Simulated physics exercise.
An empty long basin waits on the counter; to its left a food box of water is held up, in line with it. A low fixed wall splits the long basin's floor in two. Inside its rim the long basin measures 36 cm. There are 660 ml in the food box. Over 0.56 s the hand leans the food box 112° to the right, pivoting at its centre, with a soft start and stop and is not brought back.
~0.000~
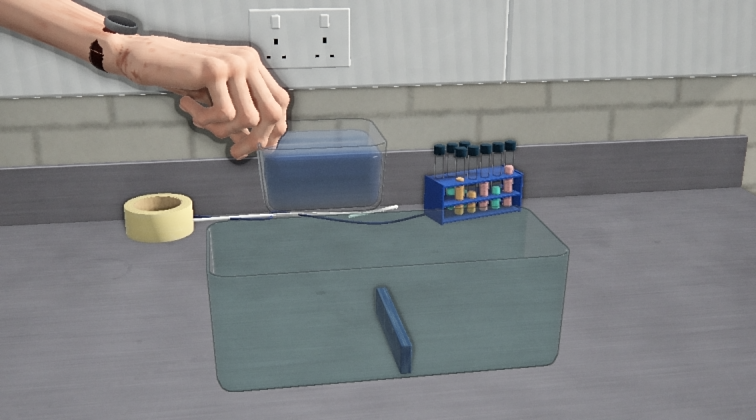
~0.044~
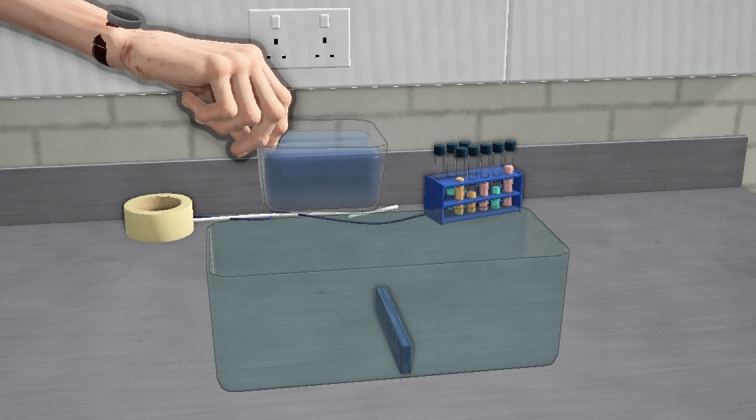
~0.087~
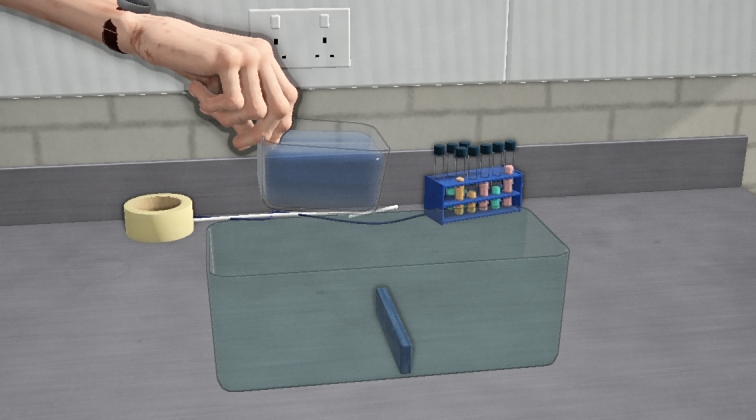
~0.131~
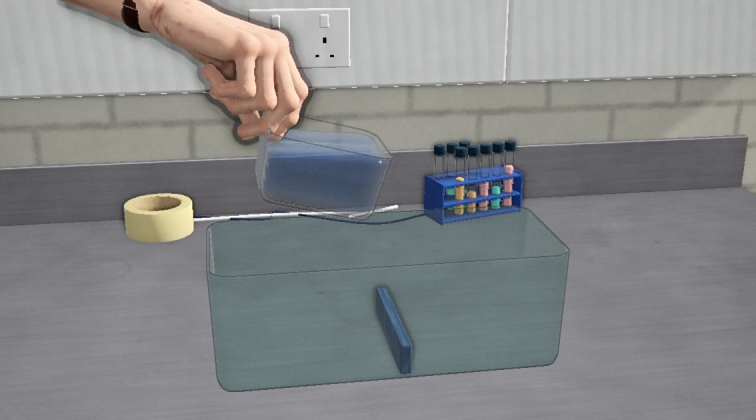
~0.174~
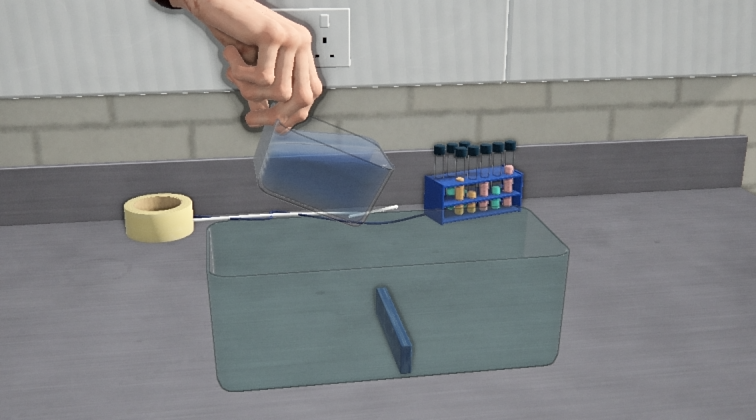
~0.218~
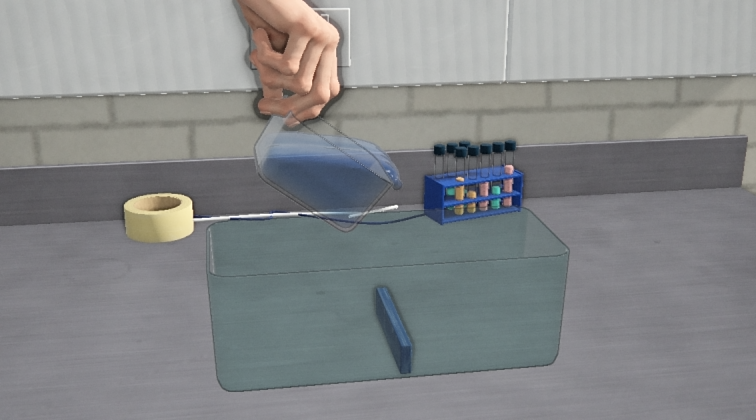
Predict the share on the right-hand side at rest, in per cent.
Roughly 70 per cent is past the wall.
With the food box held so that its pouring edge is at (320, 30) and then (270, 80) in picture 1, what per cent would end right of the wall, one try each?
In turn about 45 and 20 per cent.
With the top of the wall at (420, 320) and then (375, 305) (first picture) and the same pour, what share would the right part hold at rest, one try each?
First 45, then 85 per cent.
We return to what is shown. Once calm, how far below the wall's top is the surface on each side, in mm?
Left about 26 mm, right about 14 mm.
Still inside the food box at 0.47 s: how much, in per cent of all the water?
Near 14 in a hundred.
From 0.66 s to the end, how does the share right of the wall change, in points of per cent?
The share moves down, by some 4 per cent.
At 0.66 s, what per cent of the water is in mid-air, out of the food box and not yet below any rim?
Some 3 per cent.
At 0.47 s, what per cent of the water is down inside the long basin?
Near 70 in a hundred.
Then, 0.47 s in, the tilt is 105° and 13 per cent is still to pour, 11 is left of the wall and 59 right of it.
Then, 0.66 s in, the tilt is 112° and 1 per cent is still to pour, 23 is left of the wall and 74 right of it.
Then, 0.85 s in, the tilt is 112° and 0 per cent is still to pour, 27 is left of the wall and 72 right of it.
Then, 1.06 s in, the tilt is 112° and 0 per cent is still to pour, 28 is left of the wall and 71 right of it.
Finally, 29 per cent lies left of the wall, 70 right of it and 1 outside.
